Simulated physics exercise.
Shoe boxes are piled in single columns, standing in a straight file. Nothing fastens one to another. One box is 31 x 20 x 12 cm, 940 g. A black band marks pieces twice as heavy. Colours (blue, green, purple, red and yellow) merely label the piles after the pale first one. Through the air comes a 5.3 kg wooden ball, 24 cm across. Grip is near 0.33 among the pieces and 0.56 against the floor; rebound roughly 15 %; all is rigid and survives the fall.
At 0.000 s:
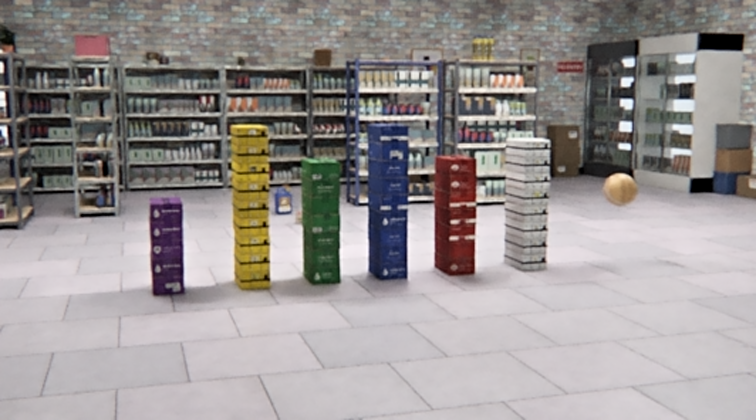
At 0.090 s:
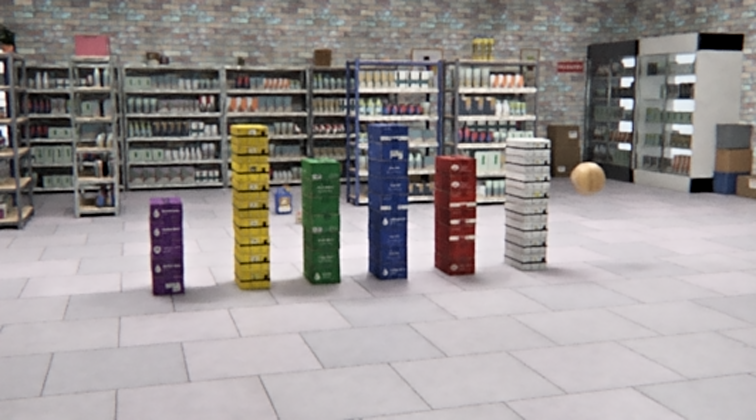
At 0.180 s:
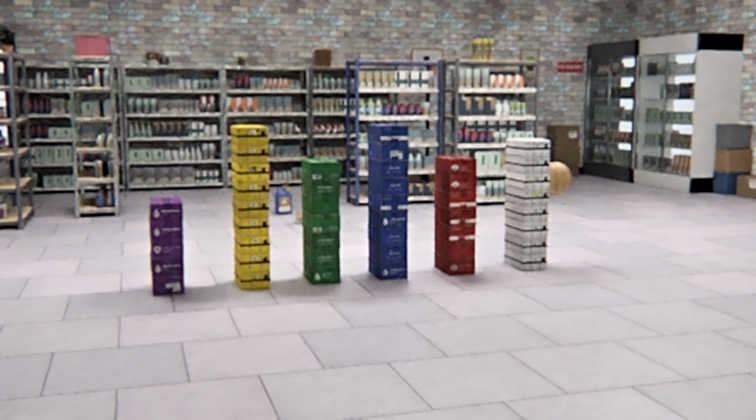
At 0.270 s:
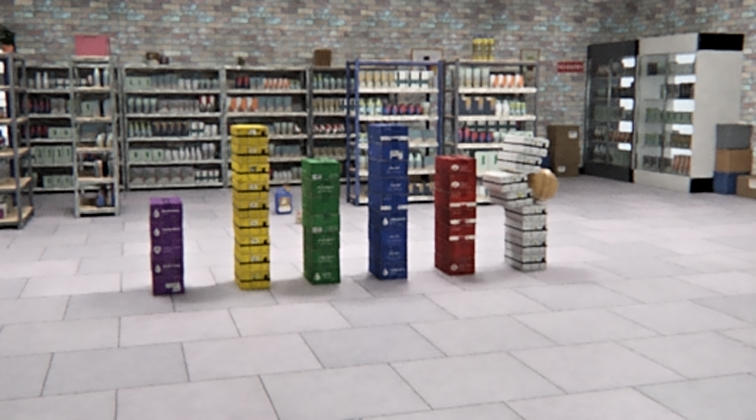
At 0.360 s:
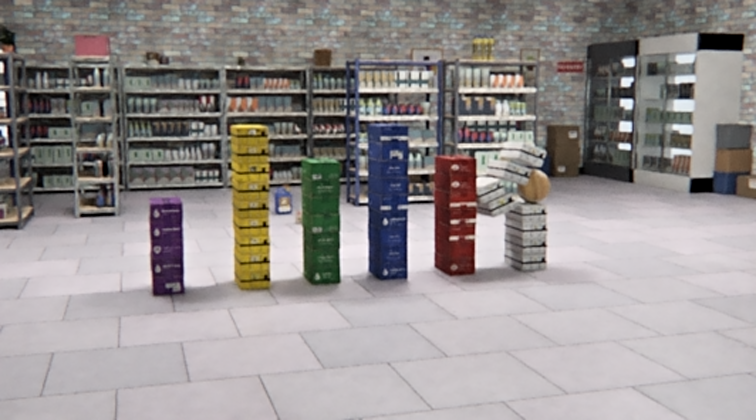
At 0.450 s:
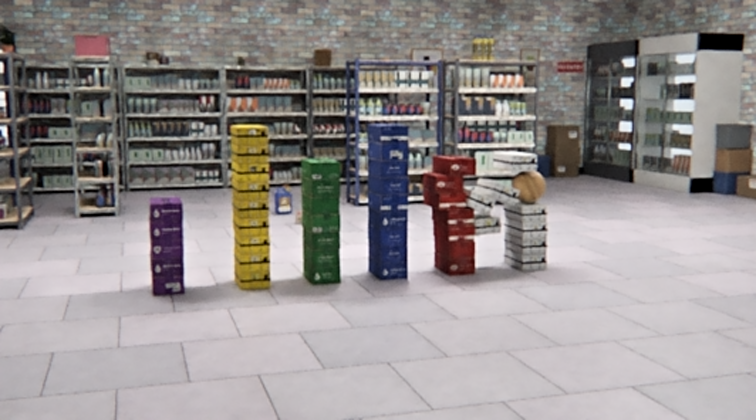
Six colored columns of stacked boxes standing in a store as a wooden ball flies leftward, buckling the white stack against the red one.
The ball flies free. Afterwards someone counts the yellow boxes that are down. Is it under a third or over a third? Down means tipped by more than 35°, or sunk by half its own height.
Upwards of a third of them.
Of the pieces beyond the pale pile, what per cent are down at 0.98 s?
By then 15 per cent.
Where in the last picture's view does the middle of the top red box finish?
Near (443, 229).
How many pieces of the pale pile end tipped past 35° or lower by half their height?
4 of them.
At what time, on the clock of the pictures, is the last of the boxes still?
At about 4.0 s.
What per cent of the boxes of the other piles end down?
Near 90 per cent.
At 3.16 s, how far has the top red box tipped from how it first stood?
About 180°.
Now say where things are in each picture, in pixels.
In the first picture (each place is the centre of the face we see best), ball (620, 190) 58 cm from contact, 3.4 m/s; top yellow box (253, 136); top purple box (167, 213); the others all in place.
The second picture shows ball (588, 179) 31 cm from contact, 3.1 m/s; top yellow box (253, 136).
The third picture shows ball (554, 179) 31 mm from contact, 3.1 m/s; top yellow box (253, 136).
The fourth picture shows ball (541, 185) after contact, 1.2 m/s; top yellow box (253, 136); the others all in place.
The fifth picture shows ball (533, 186) after contact, 0.6 m/s; top yellow box (253, 136); the others all in place.
The sixth picture shows ball (528, 187) after contact, 0.3 m/s; top yellow box (253, 136); top red box (464, 167) moved 11 mm; 4 have shifted.
By 0.98 s, 4 of the pale pile down; none of the 9 yellow boxes down (6 of 37 in all colours); top yellow box unmoved; top red box on its side.
By 2.24 s, 4 of the pale pile down; none of the 9 yellow boxes down (14 of 37 in all colours); top yellow box tilted 6°; top red box upside down.
By 3.16 s, 4 of the pale pile down; 9 of the 9 yellow boxes down (34 of 37 in all colours); top yellow box tilted 63°, 61 cm lower; top red box upside down.
When it is over (4.1 s), 4 of the pale pile down; 9 of the 9 yellow boxes down (34 of 37 in all colours); top yellow box 92 cm lower; top purple box upside down. That is 100 per cent.
